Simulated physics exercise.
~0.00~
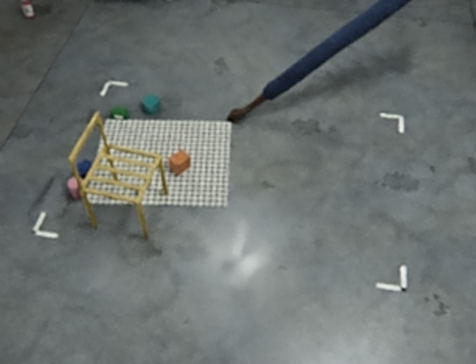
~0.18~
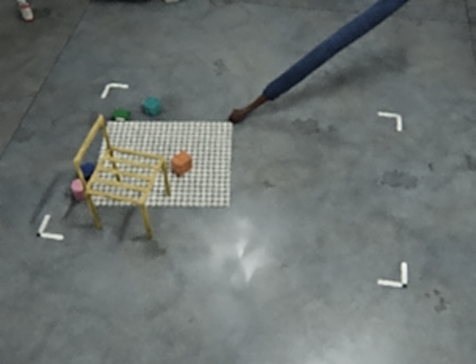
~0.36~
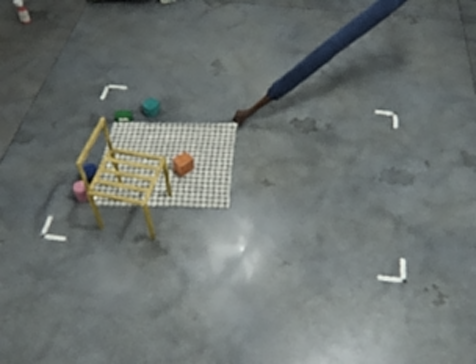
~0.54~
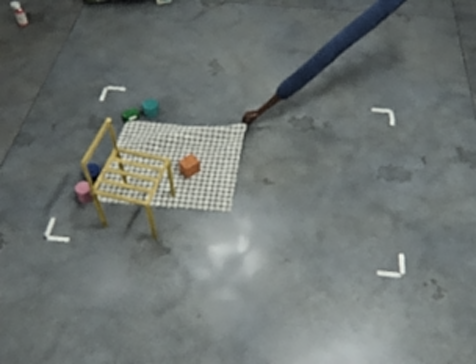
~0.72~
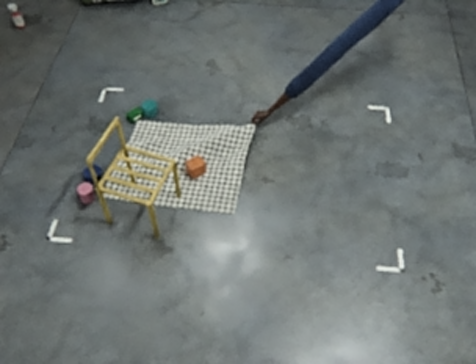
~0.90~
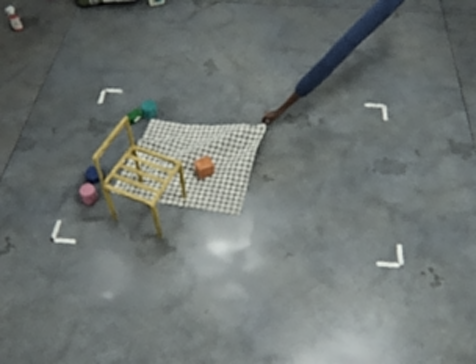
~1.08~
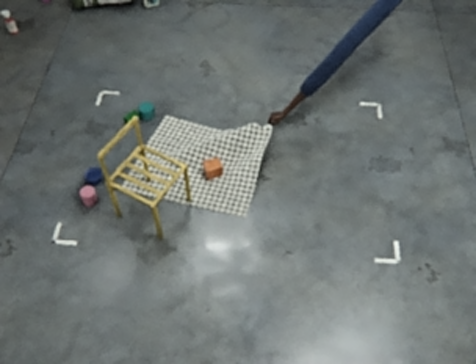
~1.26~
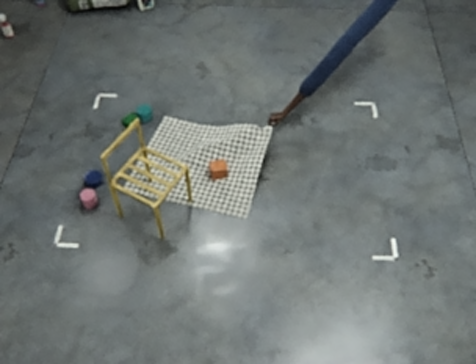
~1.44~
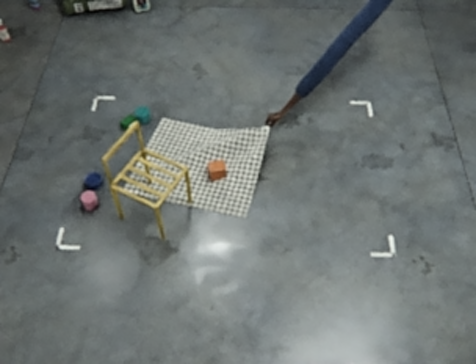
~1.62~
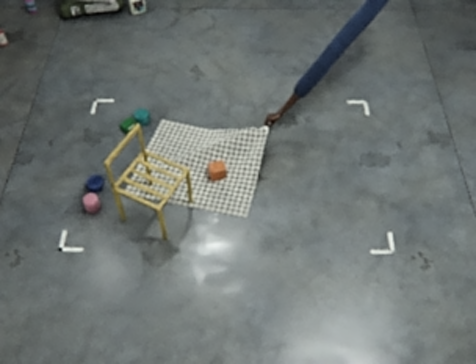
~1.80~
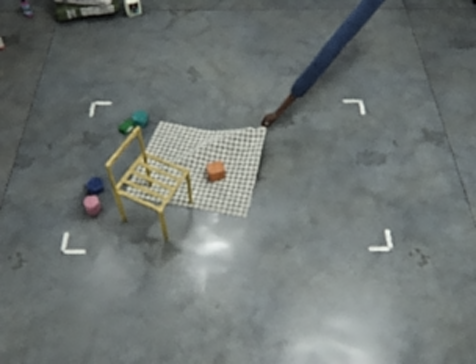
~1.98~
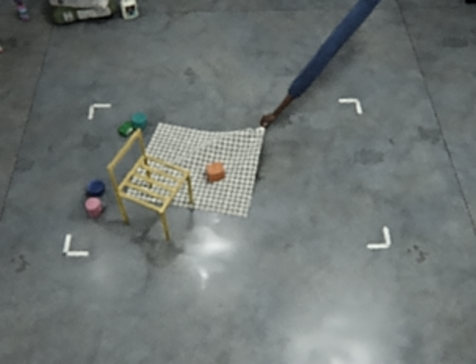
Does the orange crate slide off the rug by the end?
No, it stays on the rug and is carried a moderate way to the right along with it.
